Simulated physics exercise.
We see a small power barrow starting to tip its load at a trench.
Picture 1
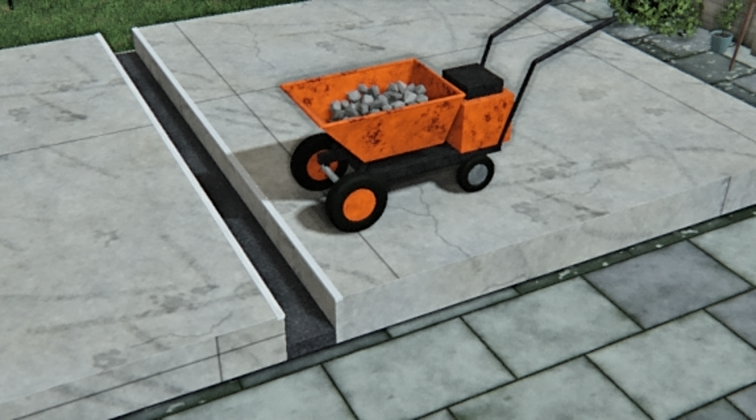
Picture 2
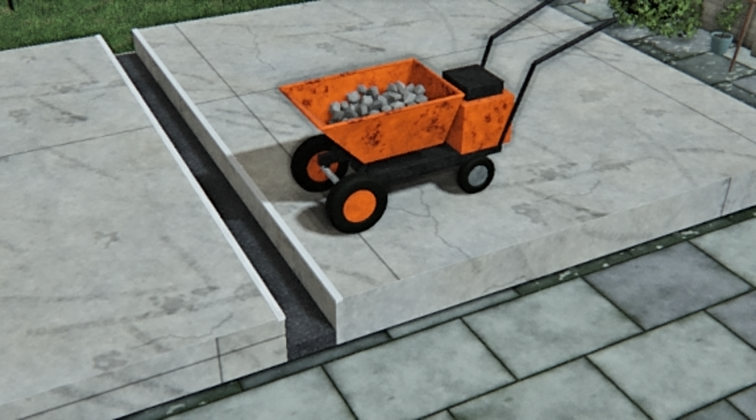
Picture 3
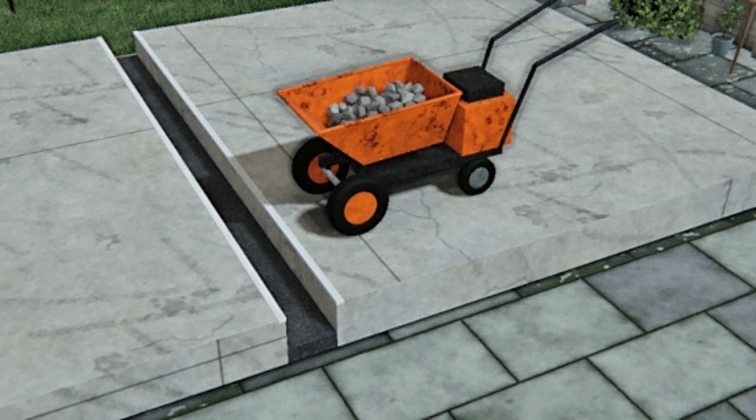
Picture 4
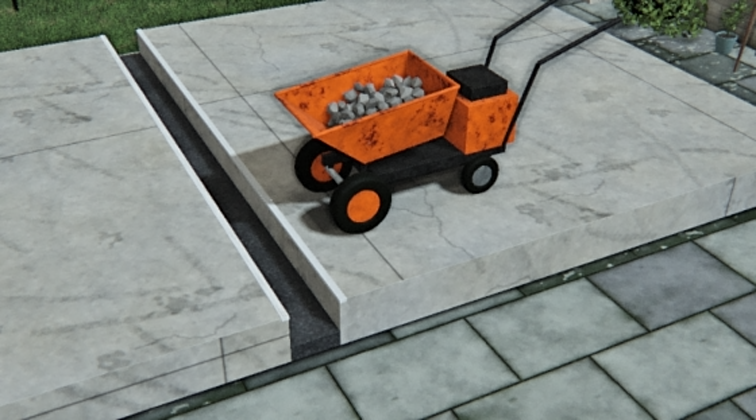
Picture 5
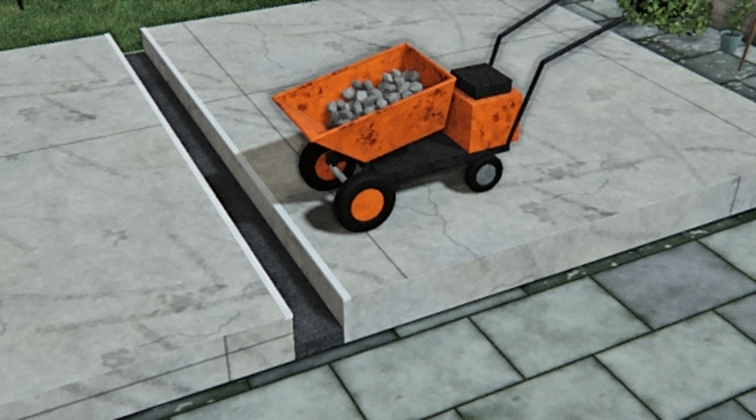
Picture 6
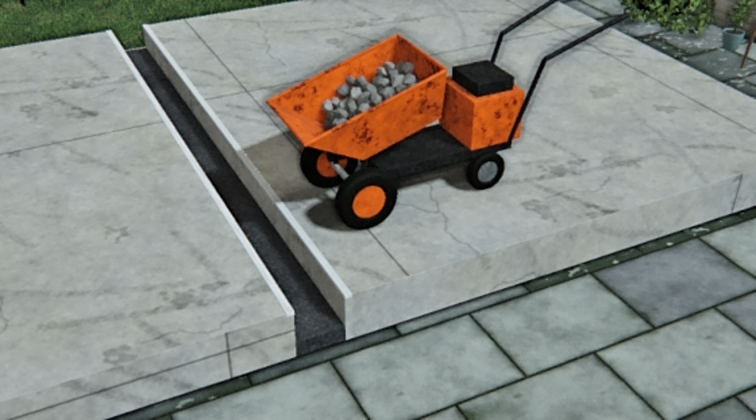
On a pale stone patio beside a narrow dark trench, an orange wheeled barrow holds a heap of grey stones. Its skip starts out level, then gradually tilts toward the left, the rear rising while the wheels stay in place.
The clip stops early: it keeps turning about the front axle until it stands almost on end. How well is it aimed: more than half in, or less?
In the trench: Under half.
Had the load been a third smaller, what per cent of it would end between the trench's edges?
Near 30 %.
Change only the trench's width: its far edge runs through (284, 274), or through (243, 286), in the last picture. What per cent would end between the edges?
The first gives 0 %, the second 90 %.
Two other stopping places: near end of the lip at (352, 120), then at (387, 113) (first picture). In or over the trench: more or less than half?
At the first place the larger part, at the second over half.
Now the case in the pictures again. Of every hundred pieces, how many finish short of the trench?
About 0 per cent.
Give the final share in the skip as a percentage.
Roughly 0 in a hundred.
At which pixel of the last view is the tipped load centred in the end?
Roughly at (221, 234).
Shortly afterwards, skip tipped steeply; the whole lot in the skip.
Next, skip tipped steeply; the bulk in the skip; a little in or heaped over the trench; a little beyond it; only a few falling.
Some moments later, skip tipped right over; a little in the skip; near a quarter in or heaped over the trench; near two thirds beyond it.
In the end, skip tipped right over; only a few in the skip; near a third in or heaped over the trench; near two thirds beyond it.
